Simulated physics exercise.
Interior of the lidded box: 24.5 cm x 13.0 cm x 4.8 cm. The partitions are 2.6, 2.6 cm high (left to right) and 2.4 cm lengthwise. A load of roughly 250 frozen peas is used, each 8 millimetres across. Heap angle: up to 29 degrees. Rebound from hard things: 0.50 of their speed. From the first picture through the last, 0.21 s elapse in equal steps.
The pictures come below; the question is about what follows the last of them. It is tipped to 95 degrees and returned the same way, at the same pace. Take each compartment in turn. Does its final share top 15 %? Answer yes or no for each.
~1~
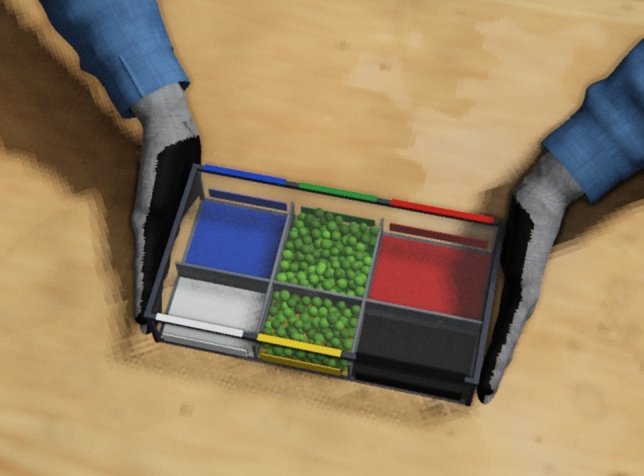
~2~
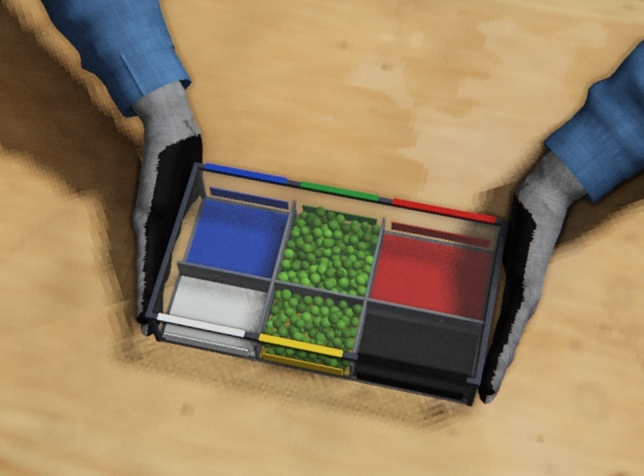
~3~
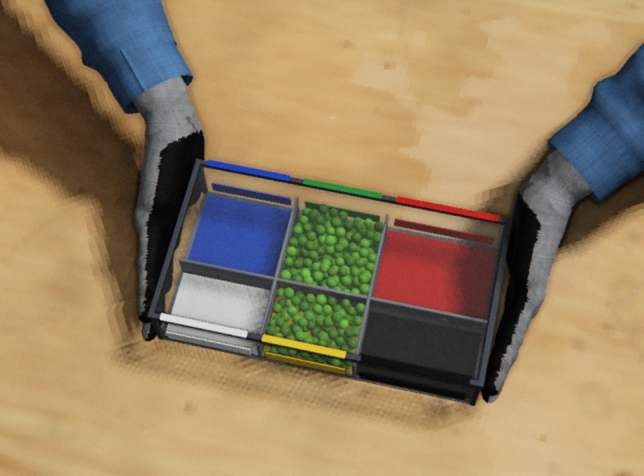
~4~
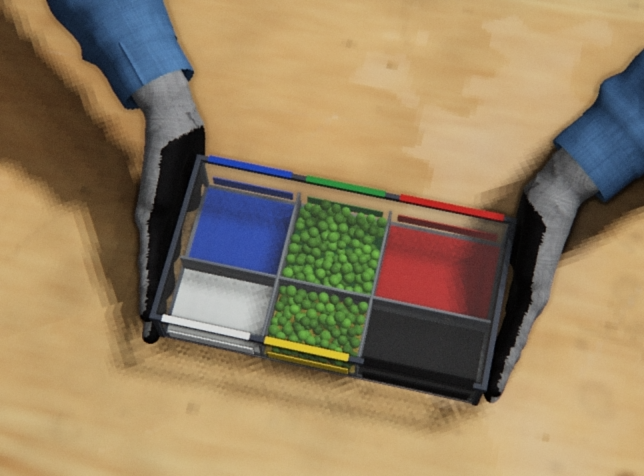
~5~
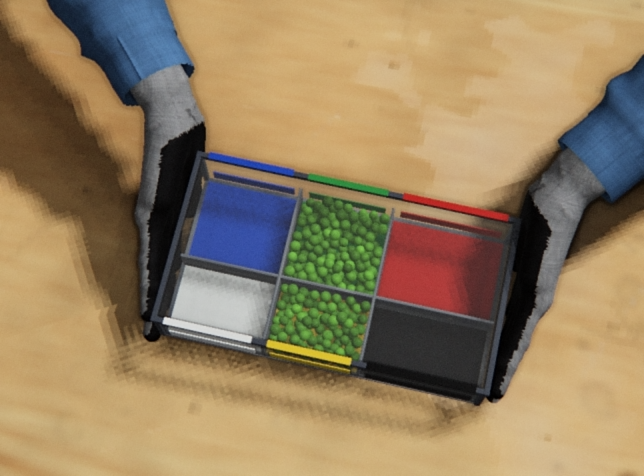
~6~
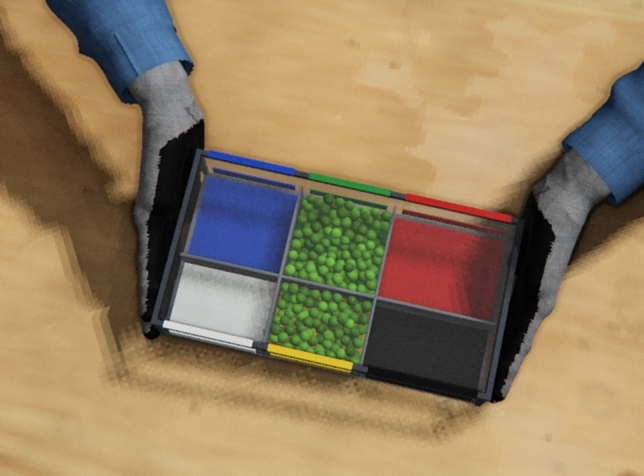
Red: No, blue: No, green: No, yellow: Yes, white: No, black: Yes.
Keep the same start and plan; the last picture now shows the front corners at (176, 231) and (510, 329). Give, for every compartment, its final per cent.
Final shares: Red 50%, blue 0%, green 50%, yellow 5%, white 0%, black 0%.
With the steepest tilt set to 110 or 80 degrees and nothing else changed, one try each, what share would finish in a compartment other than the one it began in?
Some 60 and 35 per cent.
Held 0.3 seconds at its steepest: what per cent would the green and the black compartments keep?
That would leave green with 5 percent and black with 45 percent.
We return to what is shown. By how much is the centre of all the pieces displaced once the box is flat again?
I'd say close to 5.5 cm in total.
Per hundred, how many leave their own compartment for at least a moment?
Estimate: Around 55 %.
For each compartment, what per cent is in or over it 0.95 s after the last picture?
Red 0, blue 0, green 35, yellow 50, white 0, black 15.
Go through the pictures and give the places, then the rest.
The first picture shows box tilt 0 degrees, front corners at (150, 314) and (473, 380); green 60 %, yellow 40 %.
The second picture shows box tilt 1 degrees, front corners at (152, 314) and (475, 380).
The third picture shows box tilt 3 degrees, front corners at (154, 314) and (478, 382).
The fourth picture shows box tilt 6 degrees, front corners at (156, 315) and (481, 385), lowest corner right front.
The fifth picture shows box tilt 10 degrees, front corners at (157, 317) and (484, 390), lowest corner right front.
The sixth picture shows box tilt 14 degrees, front corners at (157, 320) and (485, 394), lowest corner right front; green 60 %, yellow 40 %.
Then, 0.95 s after the last picture, tilt 95 degrees; green 35 %, yellow 50 %, black 15 %.
Then, 1.59 s after the last picture, tilt 42 degrees; green 5 %, yellow 50 %, black 40 %.
Then, 2.26 s after the last picture, tilt 0 degrees; green 5 %, yellow 50 %, black 40 %.
In the end, red 0 %, blue 0 %, green 5 %, yellow 50 %, white 0 %, black 40 %.
